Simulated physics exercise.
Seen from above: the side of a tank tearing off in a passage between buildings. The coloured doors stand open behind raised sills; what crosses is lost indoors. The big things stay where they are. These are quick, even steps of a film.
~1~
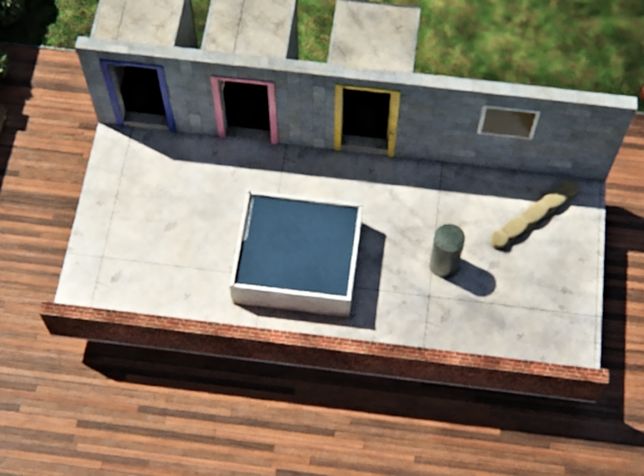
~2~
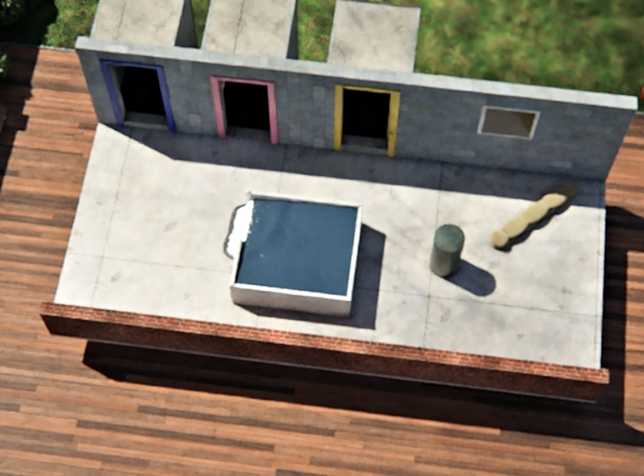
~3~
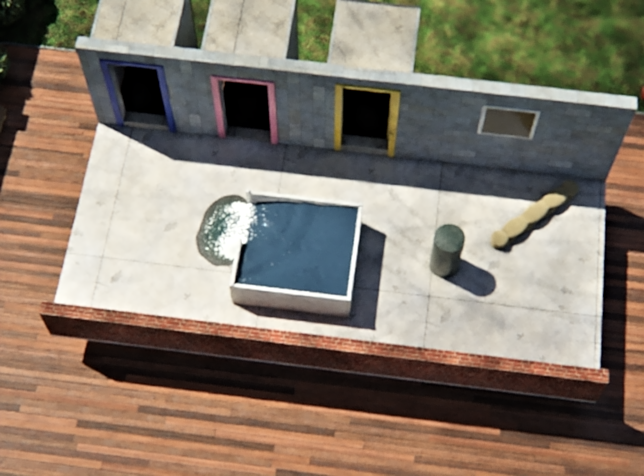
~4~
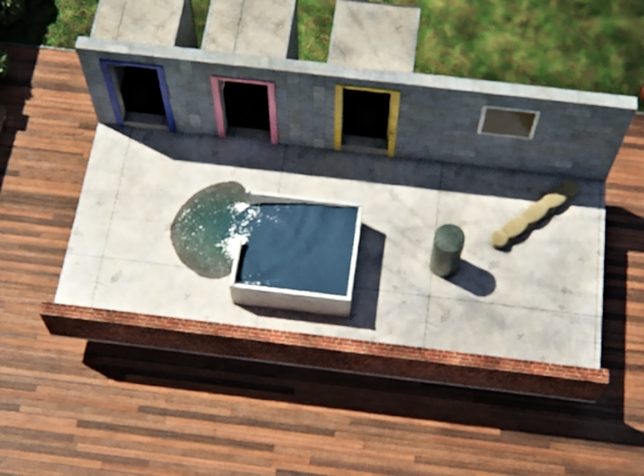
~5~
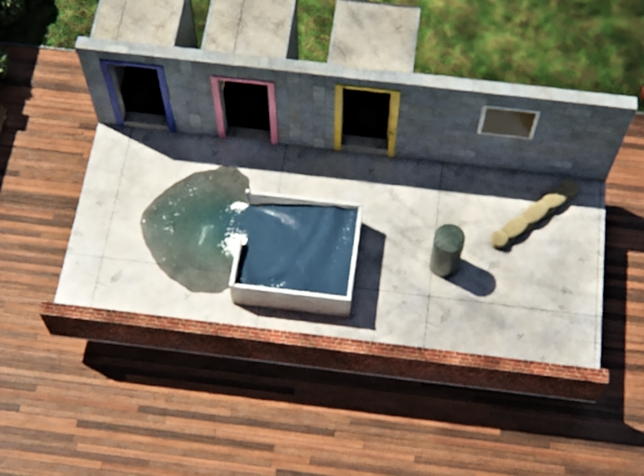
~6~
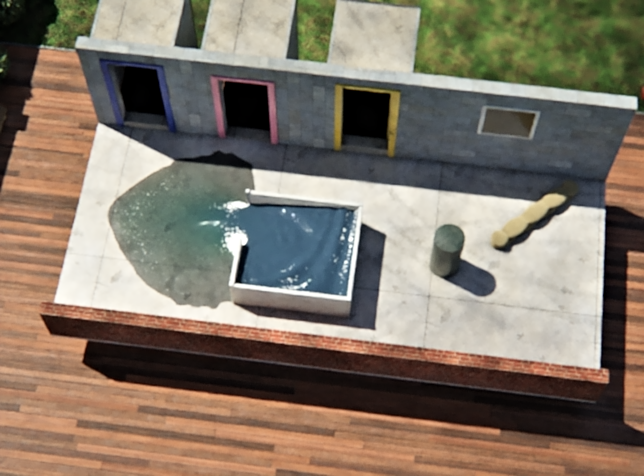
Water bursts from the left side of an open tank on a pale paved floor, foaming white at the gap, then spreads leftward in a widening greenish sheet while the surface inside the tank ripples.
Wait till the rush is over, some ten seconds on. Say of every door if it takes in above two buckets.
The pink door admits no more than that; the blue door admits no more than that; the yellow door admits no more than that.
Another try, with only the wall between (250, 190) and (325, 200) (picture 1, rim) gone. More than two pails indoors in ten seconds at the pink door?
One by one: Pink door lets more in.
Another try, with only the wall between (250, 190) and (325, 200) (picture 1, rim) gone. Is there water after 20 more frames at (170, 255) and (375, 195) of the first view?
As listed: Not flooded, flooded.
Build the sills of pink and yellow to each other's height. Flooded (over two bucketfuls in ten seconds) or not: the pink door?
My reading: The pink one keeps below it.
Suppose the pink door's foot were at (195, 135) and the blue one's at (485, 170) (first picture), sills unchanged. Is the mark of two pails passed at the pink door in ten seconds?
In short: The pink one is over.
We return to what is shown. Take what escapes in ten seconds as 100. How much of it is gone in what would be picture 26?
About 50 per cent.
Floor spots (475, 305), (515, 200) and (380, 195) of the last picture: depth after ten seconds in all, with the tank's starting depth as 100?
Roughly 0, 0 and 2 per cent, in turn.
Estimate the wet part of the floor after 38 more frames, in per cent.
About 30 per cent.
A moment on, water covers 30 % of the floor; the pink door not reached, the blue door wet at the sill, nothing in, the yellow door not reached.
Next, water covers 30 % of the floor; the pink door under two buckets in, the blue door under two buckets in, the yellow door not reached.
Then, water covers 30 % of the floor; the pink door under two buckets in, the blue door under two buckets in, the yellow door not reached.
Later, water covers 30 % of the floor; the pink door under two buckets in, the blue door under two buckets in, the yellow door not reached.
In the end, water covers 30 % of the floor; the pink door under two buckets in, the blue door under two buckets in, the yellow door not reached.
